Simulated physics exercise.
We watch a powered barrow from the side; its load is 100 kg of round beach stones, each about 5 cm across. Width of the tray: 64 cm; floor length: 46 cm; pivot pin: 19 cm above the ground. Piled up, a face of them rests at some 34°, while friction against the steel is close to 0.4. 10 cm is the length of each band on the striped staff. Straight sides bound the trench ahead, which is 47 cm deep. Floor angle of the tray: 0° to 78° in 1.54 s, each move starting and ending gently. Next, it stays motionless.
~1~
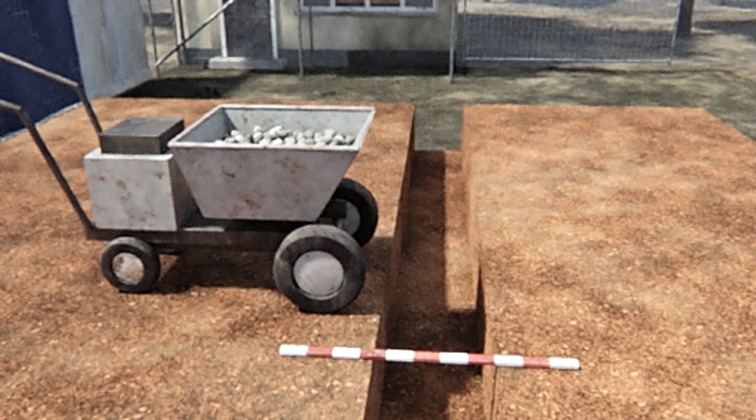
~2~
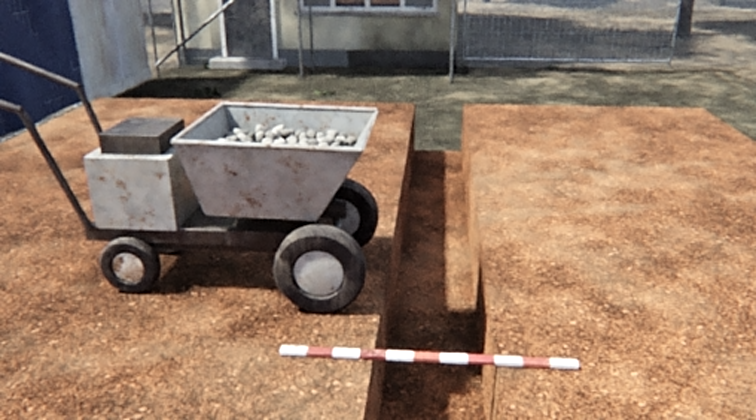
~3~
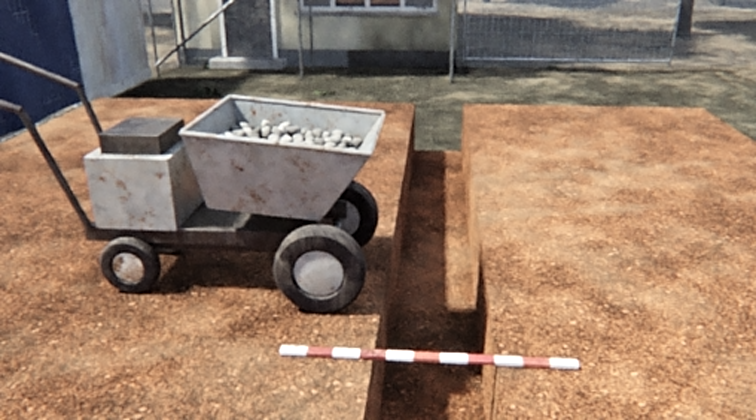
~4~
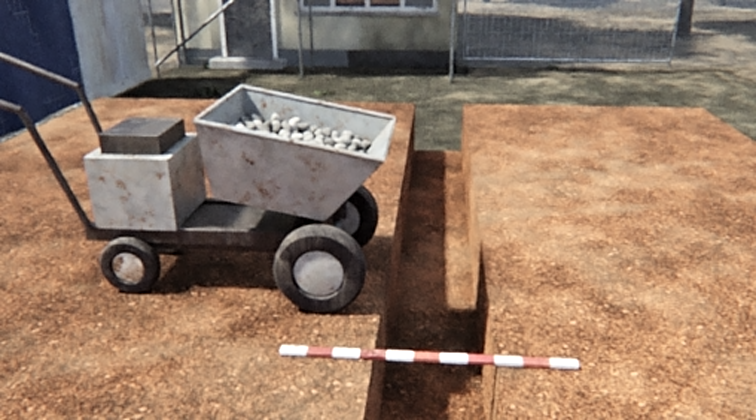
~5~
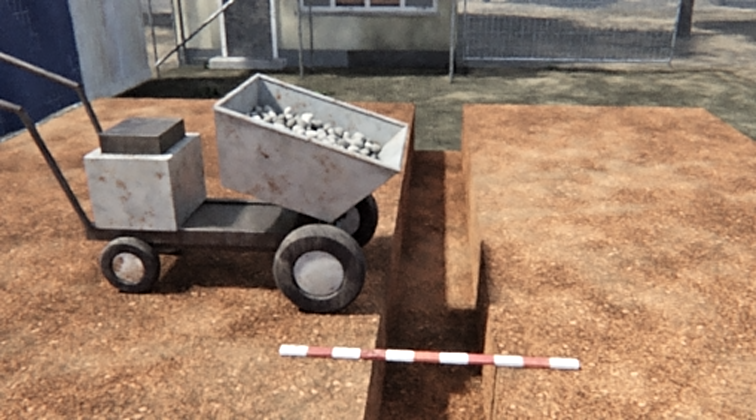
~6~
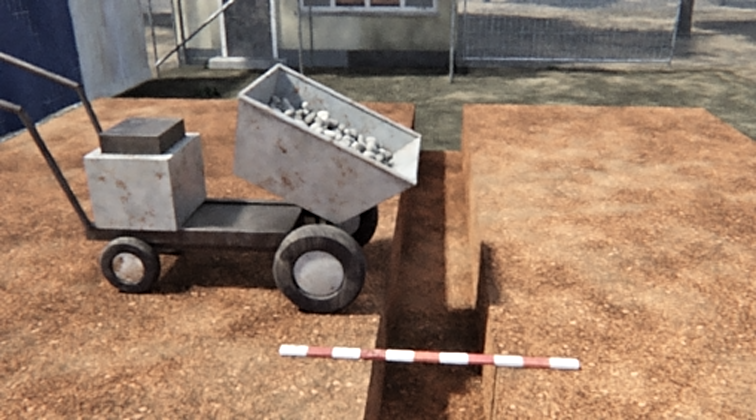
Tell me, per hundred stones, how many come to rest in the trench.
58 per hundred.
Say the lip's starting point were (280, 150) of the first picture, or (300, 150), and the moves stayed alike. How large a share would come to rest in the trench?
Roughly 100 in a hundred, then 100 in a hundred.
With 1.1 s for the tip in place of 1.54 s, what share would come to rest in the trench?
I'd put it at roughly 55 per cent.
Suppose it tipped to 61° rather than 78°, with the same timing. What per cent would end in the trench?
Close to 35 per cent then.
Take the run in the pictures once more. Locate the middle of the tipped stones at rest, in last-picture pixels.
Their middle lands near (475, 355).
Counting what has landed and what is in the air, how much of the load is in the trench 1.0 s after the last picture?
Some 25 per cent.
Then, 0.6 s after the last picture the floor is at 66°, 100 % in the tray; the foremost stones are at (465, 244).
Then, 1.0 s after the last picture the floor is at 78°, 48 % in the tray, 23 % in the trench, 29 % past the trench; the foremost stones are at (595, 289).
Then, 1.4 s after the last picture the floor is at 78°, 18 % in the tray, 40 % in the trench, 42 % past the trench; the foremost stones are at (668, 297).
Then, 3.3 s after the last picture the floor is at 78°, 0 % in the tray, 58 % in the trench, 42 % past the trench; the foremost stones are at (697, 297).
